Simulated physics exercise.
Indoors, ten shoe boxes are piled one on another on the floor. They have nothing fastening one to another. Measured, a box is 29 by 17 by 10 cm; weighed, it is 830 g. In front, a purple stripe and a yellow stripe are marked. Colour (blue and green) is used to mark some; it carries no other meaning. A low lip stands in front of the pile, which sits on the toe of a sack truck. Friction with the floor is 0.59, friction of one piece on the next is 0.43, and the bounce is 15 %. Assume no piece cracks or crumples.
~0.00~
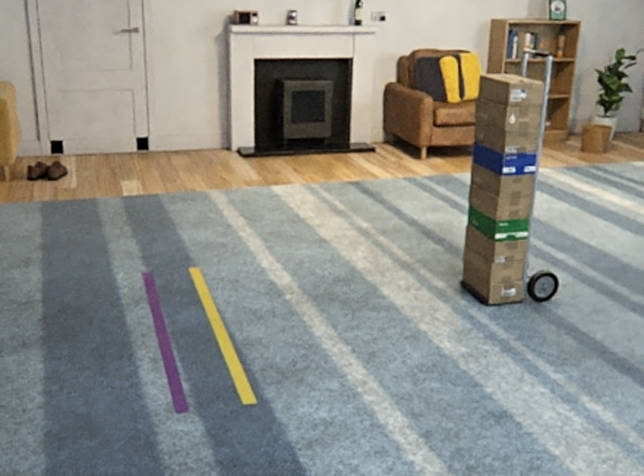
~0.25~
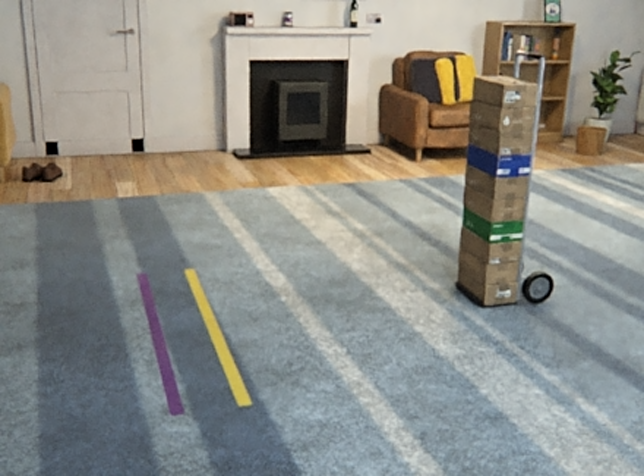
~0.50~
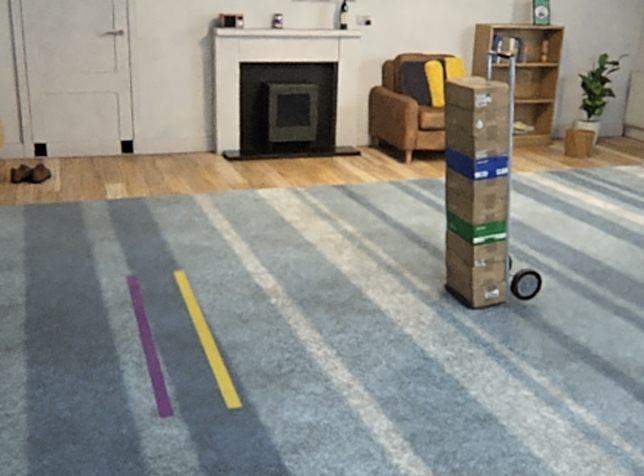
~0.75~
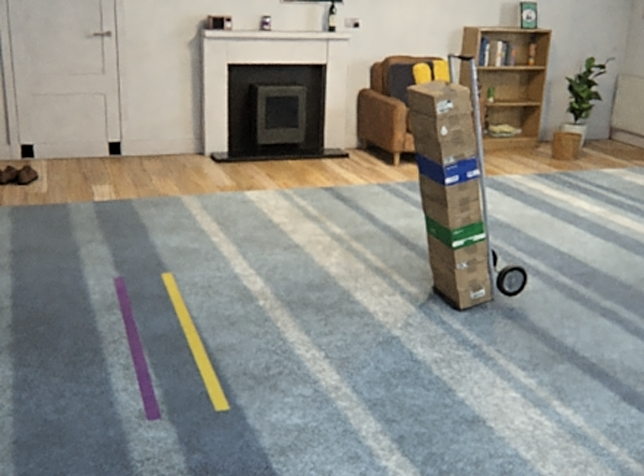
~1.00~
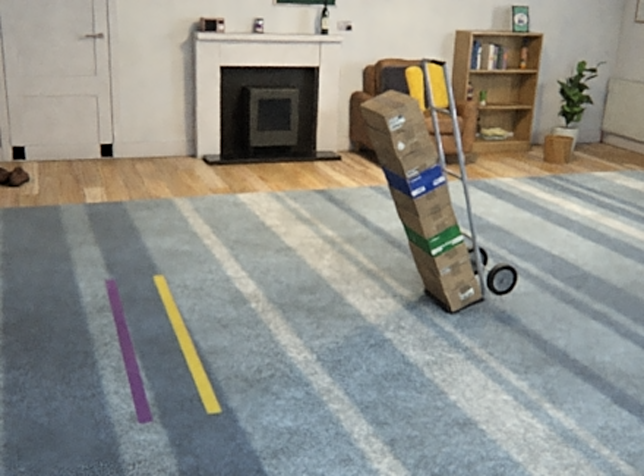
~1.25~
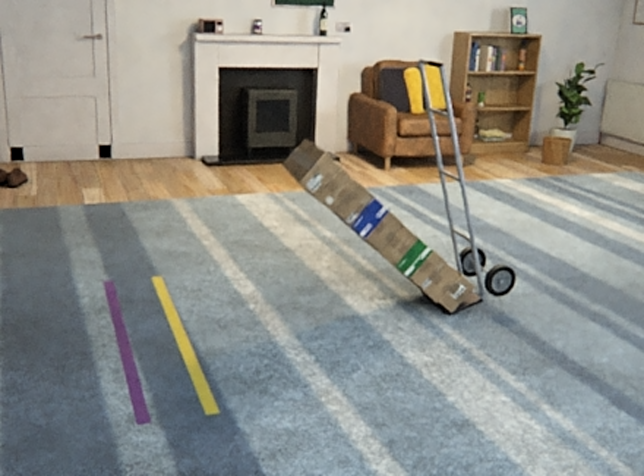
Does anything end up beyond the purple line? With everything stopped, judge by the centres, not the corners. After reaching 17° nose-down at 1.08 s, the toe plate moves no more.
Short of the line.
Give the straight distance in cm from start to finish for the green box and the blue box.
Green 60 cm, blue 110 cm.
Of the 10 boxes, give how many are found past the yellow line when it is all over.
That makes 1.
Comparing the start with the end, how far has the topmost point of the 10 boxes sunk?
Drop: Around 86 cm.
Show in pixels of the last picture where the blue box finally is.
It ends up centred close to (284, 306).
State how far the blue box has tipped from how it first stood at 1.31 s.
Tilt from start: Approx. 60 degrees.
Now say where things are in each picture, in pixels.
In the first frame (we follow the side turned to the camera; the camera pans a little), truck frame (543, 108) 0° forward; purple line, near end, (177, 393); yellow line, near end, (242, 385); blue box (487, 158); green box (512, 230); no piece has moved.
The second frame shows truck frame (537, 109) 1° forward; blue box (482, 160).
The third frame shows truck frame (511, 109) 5° forward; blue box (459, 163) tipped 5°; green box (490, 233) tipped 5°; steepest lean 5°, the box at (490, 295); 10 stirred so far.
The fourth frame shows truck frame (476, 111) 12° forward; blue box (430, 169) tipped 13°; green box (469, 236) tipped 13°; steepest lean 13°, the box at (453, 104); 10 stirred so far.
The fifth frame shows truck frame (453, 115) 17° forward; blue box (397, 182) tipped 24°; green box (446, 241) tipped 24°; steepest lean 24°, the box at (405, 118); 10 stirred so far.
The sixth frame shows truck frame (450, 116) 17° forward; purple line, near end, (139, 404); yellow line, near end, (205, 395); blue box (346, 224) tipped 49°, 17 cm lower; green box (414, 259) tipped 49°, 6 cm lower; 10 stirred so far.
Around 1.31 s, none of the 10 boxes past the purple line, 10 disturbed; green box tipped 58°, 12 cm lower; blue box tipped 57°, 26 cm lower.
Around 1.42 s, none of the 10 boxes past the purple line, 10 disturbed; green box on its side; blue box tipped 74°, 52 cm lower.
Around 1.90 s, none of the 10 boxes past the purple line, 10 disturbed; green box on its side; blue box on its side.
Finally (2.9 s), none of the 10 boxes past the purple line, 10 disturbed; blue box on its side; green box on its side. The farthest middle lies 22 cm short of that line. Seen by the last camera, middles, blue box near (284, 306), green box near (362, 297).
